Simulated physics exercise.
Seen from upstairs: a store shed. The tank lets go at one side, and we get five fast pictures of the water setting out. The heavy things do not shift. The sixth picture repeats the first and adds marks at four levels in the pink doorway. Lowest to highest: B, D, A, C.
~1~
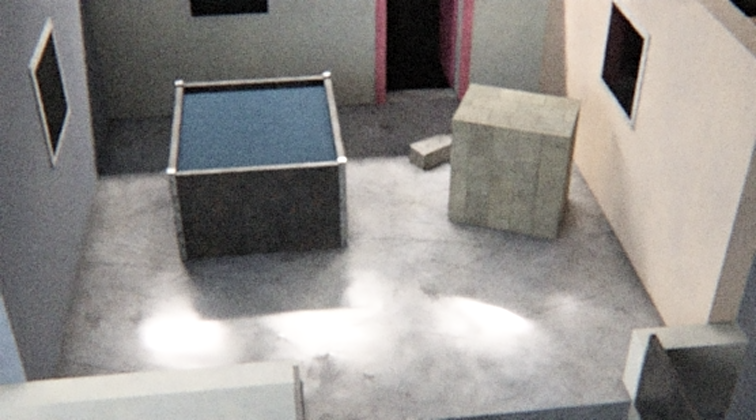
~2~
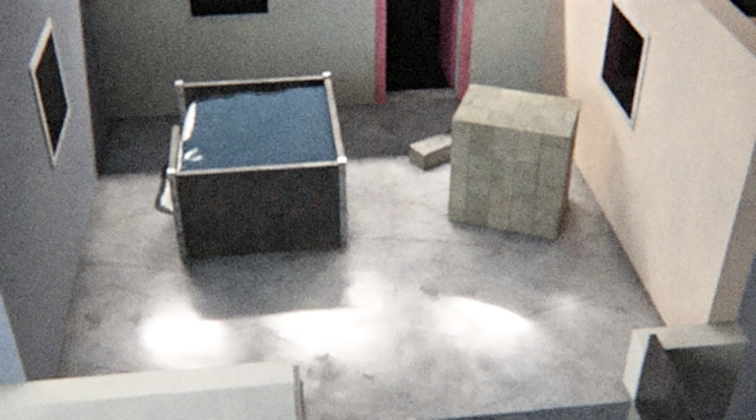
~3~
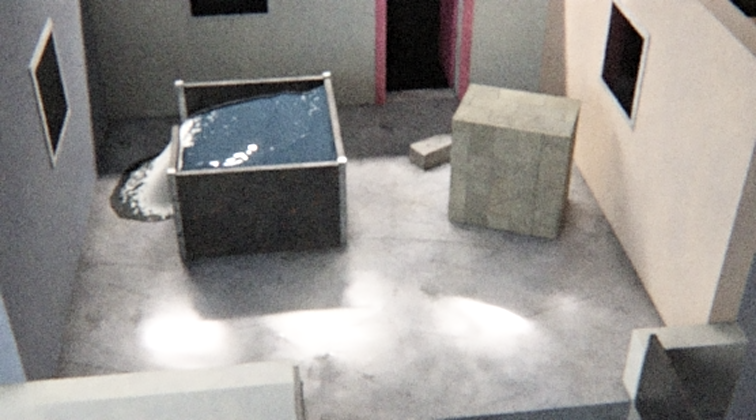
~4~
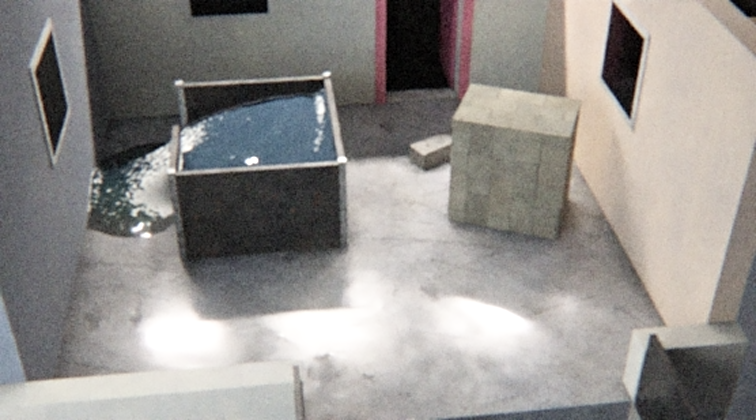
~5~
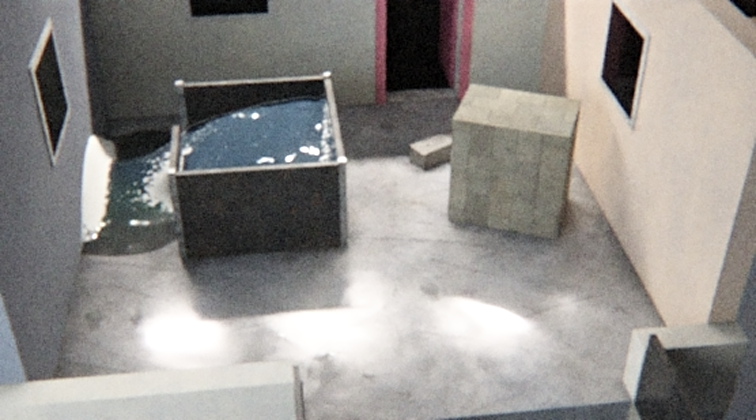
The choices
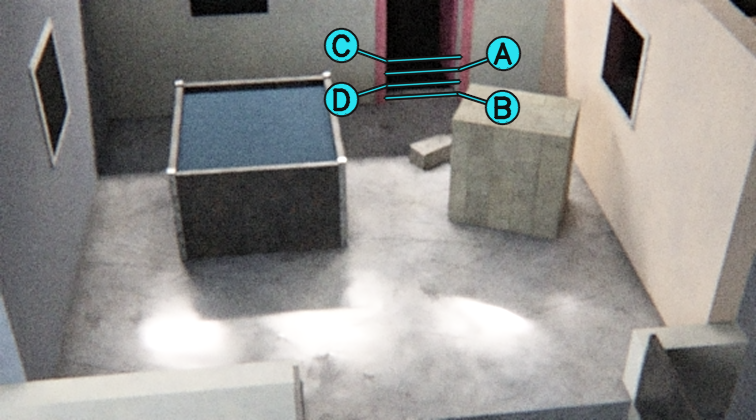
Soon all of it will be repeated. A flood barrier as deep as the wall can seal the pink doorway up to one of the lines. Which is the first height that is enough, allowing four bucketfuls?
D is the one.
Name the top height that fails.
B.
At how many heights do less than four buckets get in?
Three.
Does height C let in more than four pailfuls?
No, that is safe.
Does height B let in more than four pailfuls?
Yes, that goes wrong.
On the marked copy, A at (423, 71); B at (422, 95); C at (423, 59); D at (422, 83); from the bottom up B, D, A, C.
With A, nothing gets over.
With B, about 14 bucketfuls get in.
With C, nothing gets over.
With D, a splash gets over, under a bucket.
